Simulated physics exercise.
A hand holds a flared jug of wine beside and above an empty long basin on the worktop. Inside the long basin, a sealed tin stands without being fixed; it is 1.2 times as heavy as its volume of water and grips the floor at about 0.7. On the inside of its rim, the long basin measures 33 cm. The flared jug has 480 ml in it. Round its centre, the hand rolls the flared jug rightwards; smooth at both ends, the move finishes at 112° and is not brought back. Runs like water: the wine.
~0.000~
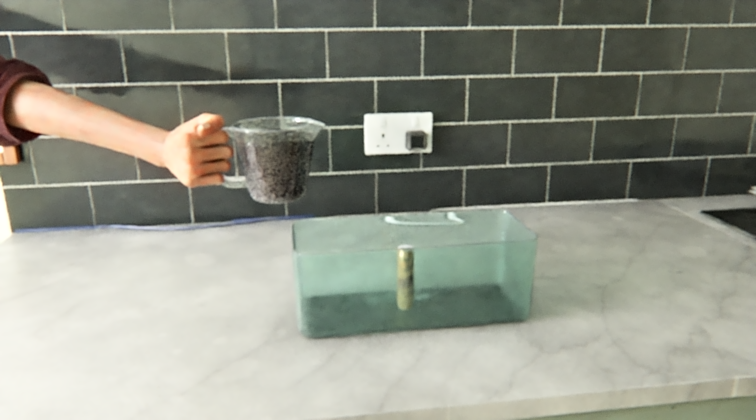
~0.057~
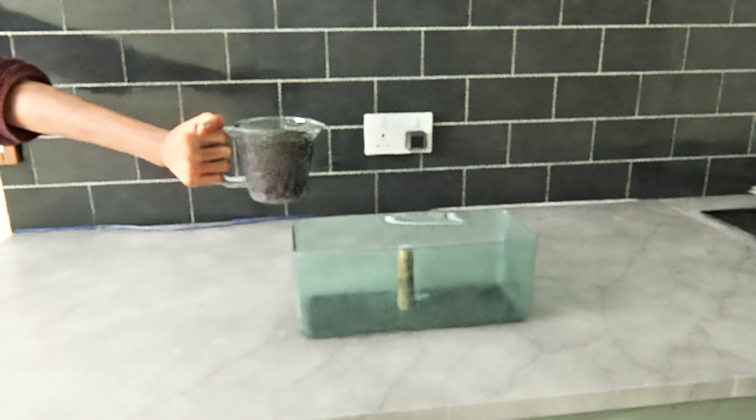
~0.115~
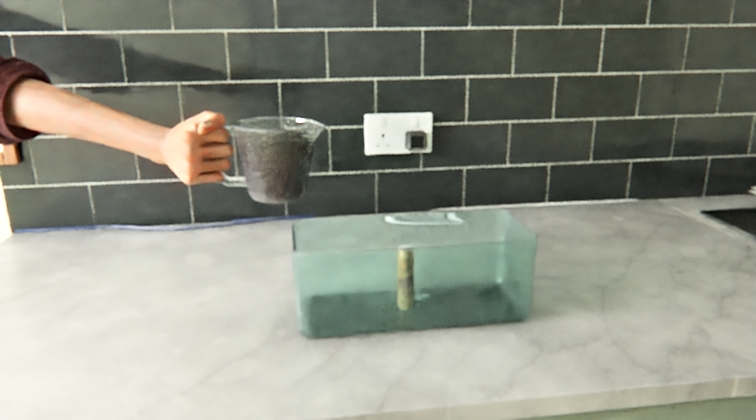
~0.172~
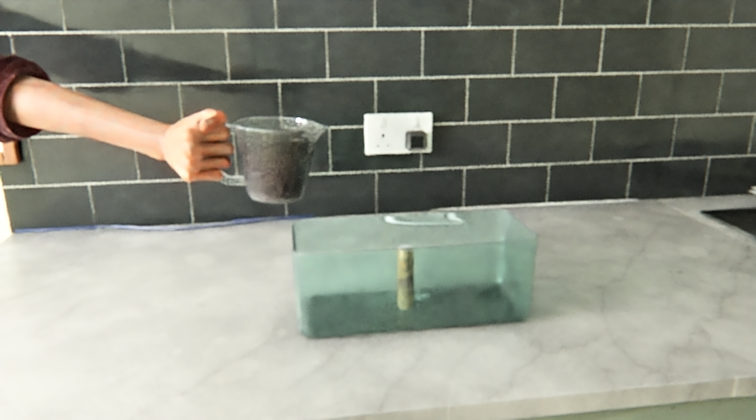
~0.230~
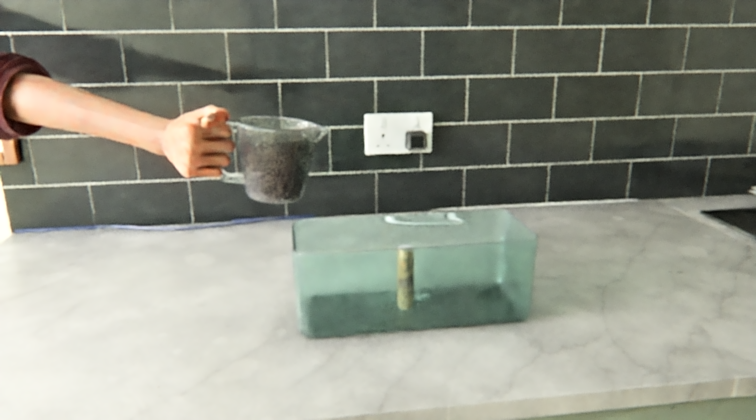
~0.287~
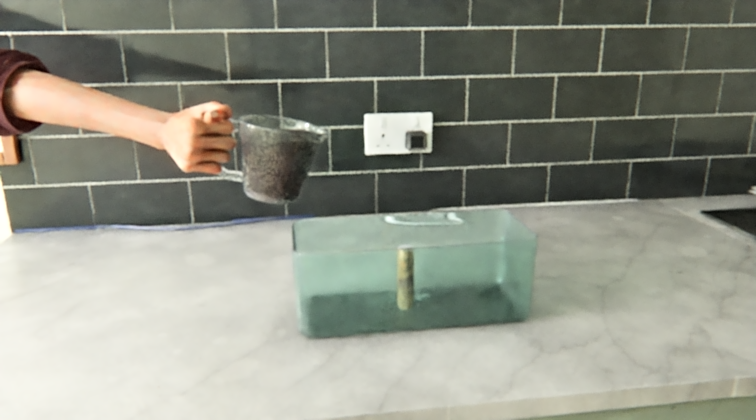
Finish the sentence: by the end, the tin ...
By the end, the tin is still upright.
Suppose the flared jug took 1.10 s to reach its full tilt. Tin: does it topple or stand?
Well, the tin simply holds firm.
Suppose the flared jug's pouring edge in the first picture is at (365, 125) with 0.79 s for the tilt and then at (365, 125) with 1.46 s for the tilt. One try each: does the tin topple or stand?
Try 1: Tipped over; try 2: Tipped over.
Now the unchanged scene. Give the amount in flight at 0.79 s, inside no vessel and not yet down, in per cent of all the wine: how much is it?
Some 18 per cent.
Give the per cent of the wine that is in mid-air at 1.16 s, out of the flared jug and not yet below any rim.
Around 7 percent of the liquid.
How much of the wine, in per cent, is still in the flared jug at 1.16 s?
Close to 9 in a hundred.
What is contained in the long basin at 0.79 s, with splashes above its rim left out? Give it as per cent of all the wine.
Around 14%.
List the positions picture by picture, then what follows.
In the first frame, tilt 0°; pouring edge (325, 124); surface from (237, 136) to (314, 133); the long basin's rim runs from (292, 238) to (522, 225); the tin's top is at (405, 251).
In the second frame, tilt 0°; pouring edge (325, 124); surface from (238, 136) to (314, 134).
In the third frame, tilt 2°; pouring edge (326, 126); surface from (238, 136) to (314, 134).
In the fourth frame, tilt 4°; pouring edge (327, 127); surface from (239, 136) to (315, 135).
In the fifth frame, tilt 7°; pouring edge (329, 130); surface from (241, 136) to (318, 134).
In the sixth frame, tilt 10°; pouring edge (330, 133); surface from (242, 137) to (321, 135).
After 0.79 s the tilt is 63° and 67 per cent is still to pour; the tin stands where it began.
After 1.16 s the tilt is 101° and 9 per cent is still to pour; the tin stands where it began.
After 1.54 s the tilt is 112° and 0 per cent is still to pour; the tin stands where it began.
After 1.96 s the tilt is 112° and 0 per cent is still to pour; the tin stands where it began.
In the end the tin stands where it began.
